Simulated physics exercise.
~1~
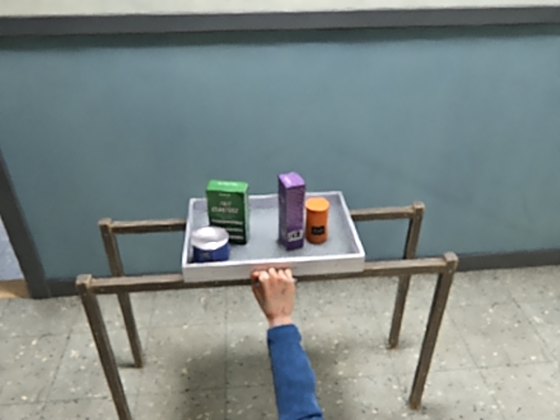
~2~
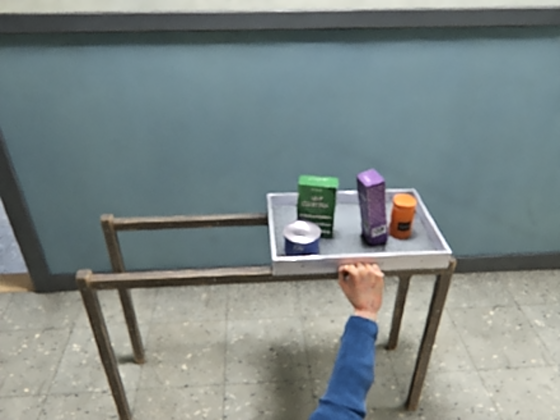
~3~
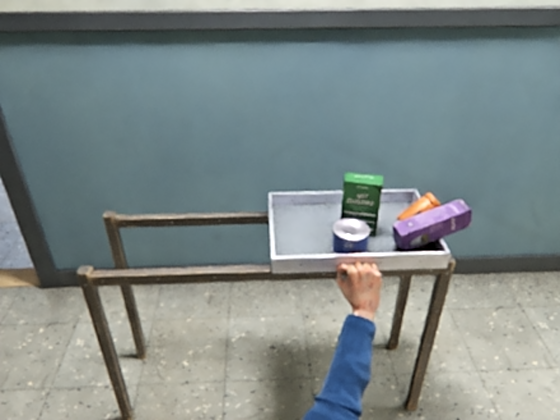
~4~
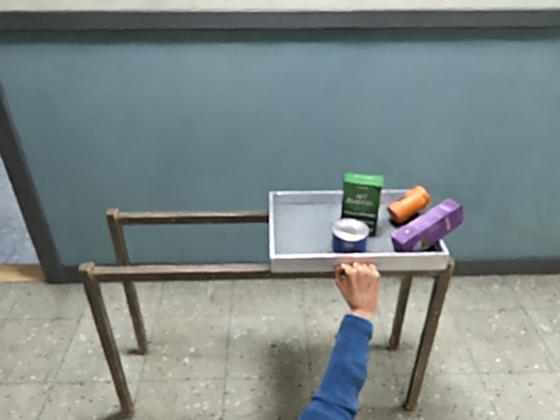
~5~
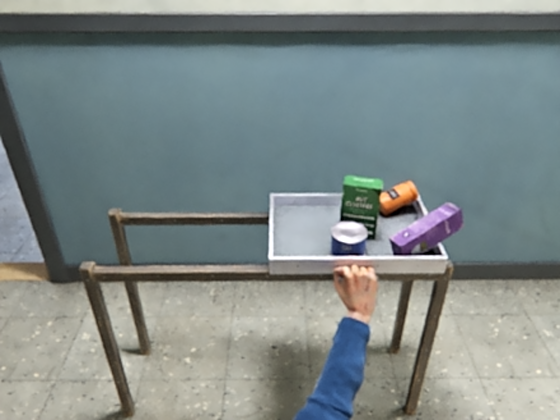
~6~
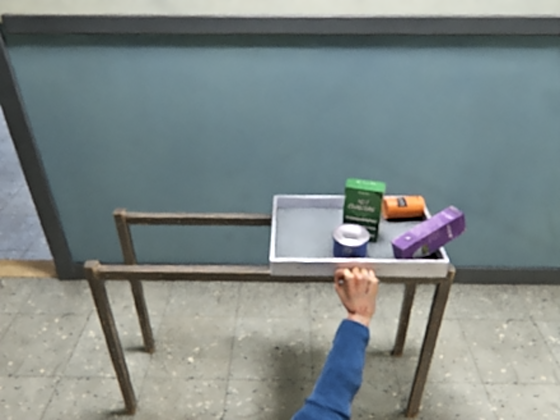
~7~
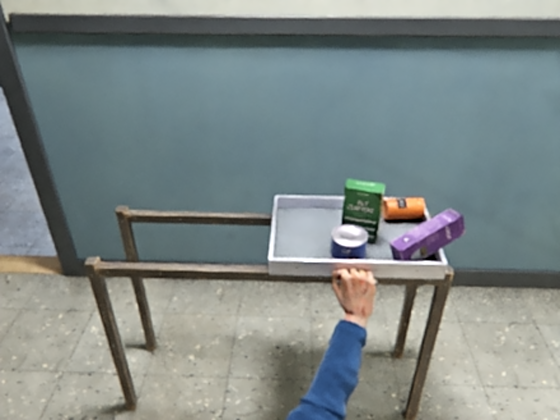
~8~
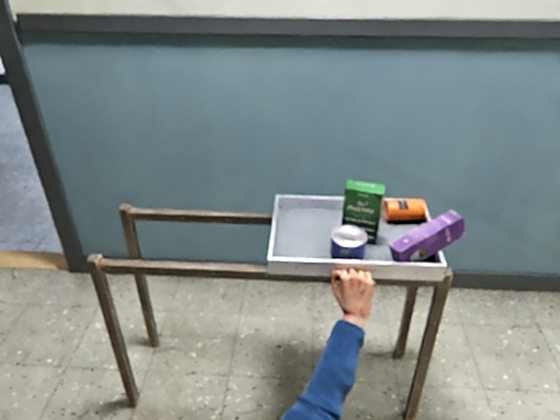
A grey tray on a wooden frame was pushed right by a hand and stopped at the end, where the purple carton and orange jar toppled over while the green packet and blue tub slid right but stayed upright.
